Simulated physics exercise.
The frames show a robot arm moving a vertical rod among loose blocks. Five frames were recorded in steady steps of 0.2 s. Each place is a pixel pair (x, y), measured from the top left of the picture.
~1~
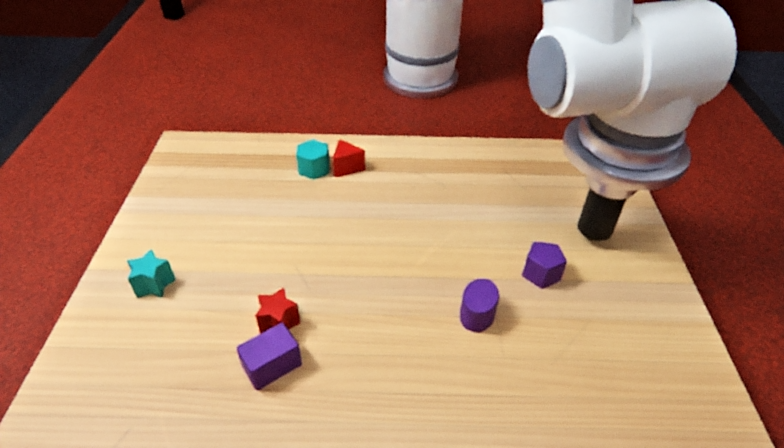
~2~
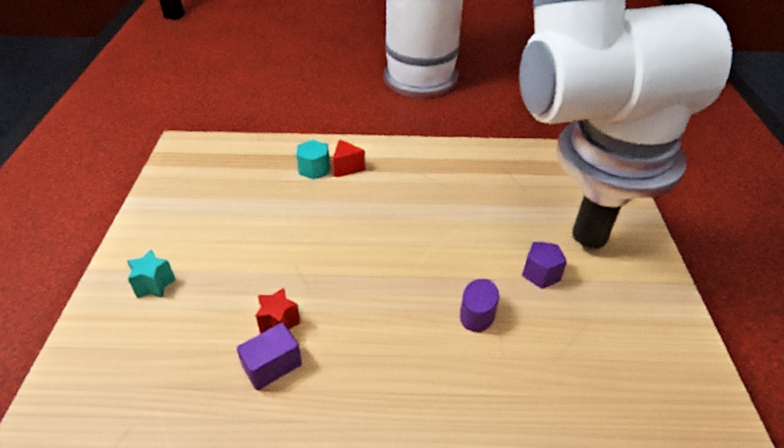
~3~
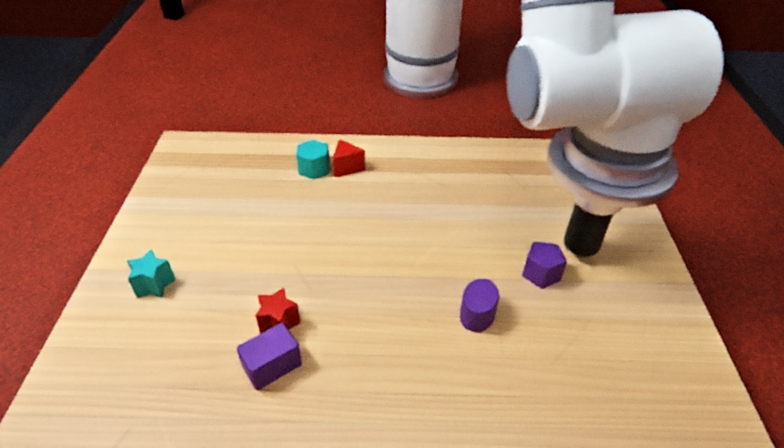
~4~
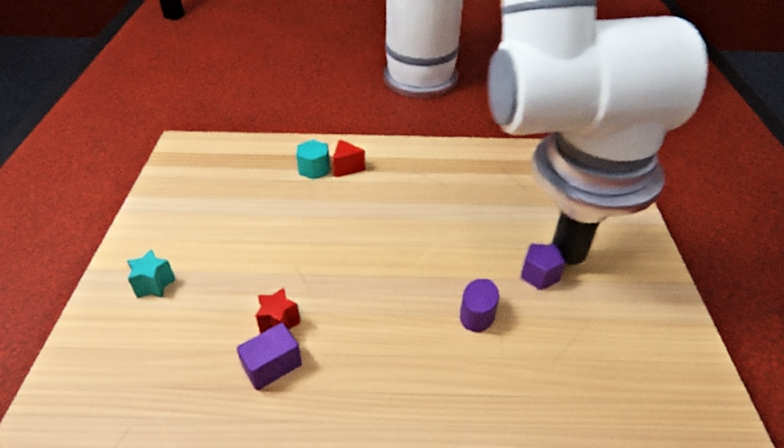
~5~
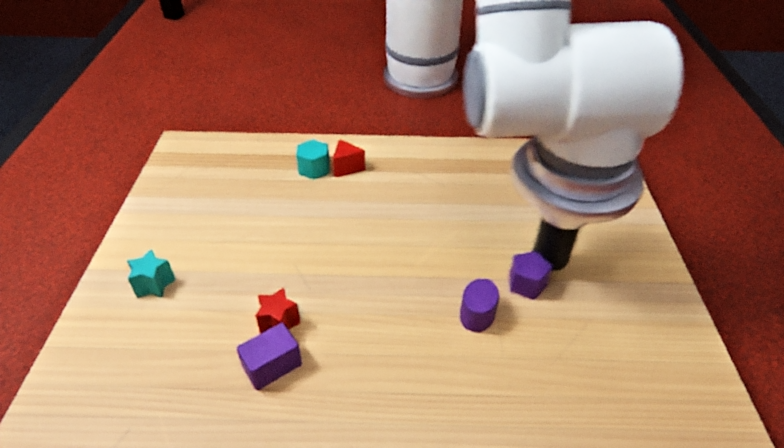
A robot arm moved its black rod down and to the left across the wooden board, then pushed the purple pentagonal block a short way left, closer to the rounded purple block.
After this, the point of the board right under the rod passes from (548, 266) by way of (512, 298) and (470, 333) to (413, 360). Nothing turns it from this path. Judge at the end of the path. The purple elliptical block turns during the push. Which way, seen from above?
It goes round the way clock hands do.
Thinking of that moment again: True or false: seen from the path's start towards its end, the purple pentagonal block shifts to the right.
This is false.
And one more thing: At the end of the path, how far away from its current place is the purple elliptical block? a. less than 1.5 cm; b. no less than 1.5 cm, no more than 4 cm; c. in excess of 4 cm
Choice c: In excess of 4 cm.
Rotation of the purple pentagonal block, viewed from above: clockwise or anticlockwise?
It rotates counterclockwise.
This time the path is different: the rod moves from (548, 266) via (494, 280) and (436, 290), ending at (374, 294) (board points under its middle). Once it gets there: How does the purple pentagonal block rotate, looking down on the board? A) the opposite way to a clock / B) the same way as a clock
My pick is A.
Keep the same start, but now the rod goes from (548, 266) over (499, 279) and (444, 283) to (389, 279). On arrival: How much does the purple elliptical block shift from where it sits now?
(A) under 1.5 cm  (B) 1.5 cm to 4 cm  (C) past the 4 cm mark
B
On the path given first. One third of the way, rod at (513, 290); purple elliptical block at (458, 309), turned 20° clockwise; purple pentagonal block at (497, 302), turned 20° anticlockwise.
Two thirds of the way, rod at (471, 325); purple elliptical block at (404, 335), turned 60° clockwise; purple pentagonal block at (452, 341), turned 25° anticlockwise.
At the end, rod at (414, 352); purple elliptical block at (369, 342), turned 100° clockwise; purple pentagonal block at (422, 378), turned 75° anticlockwise.
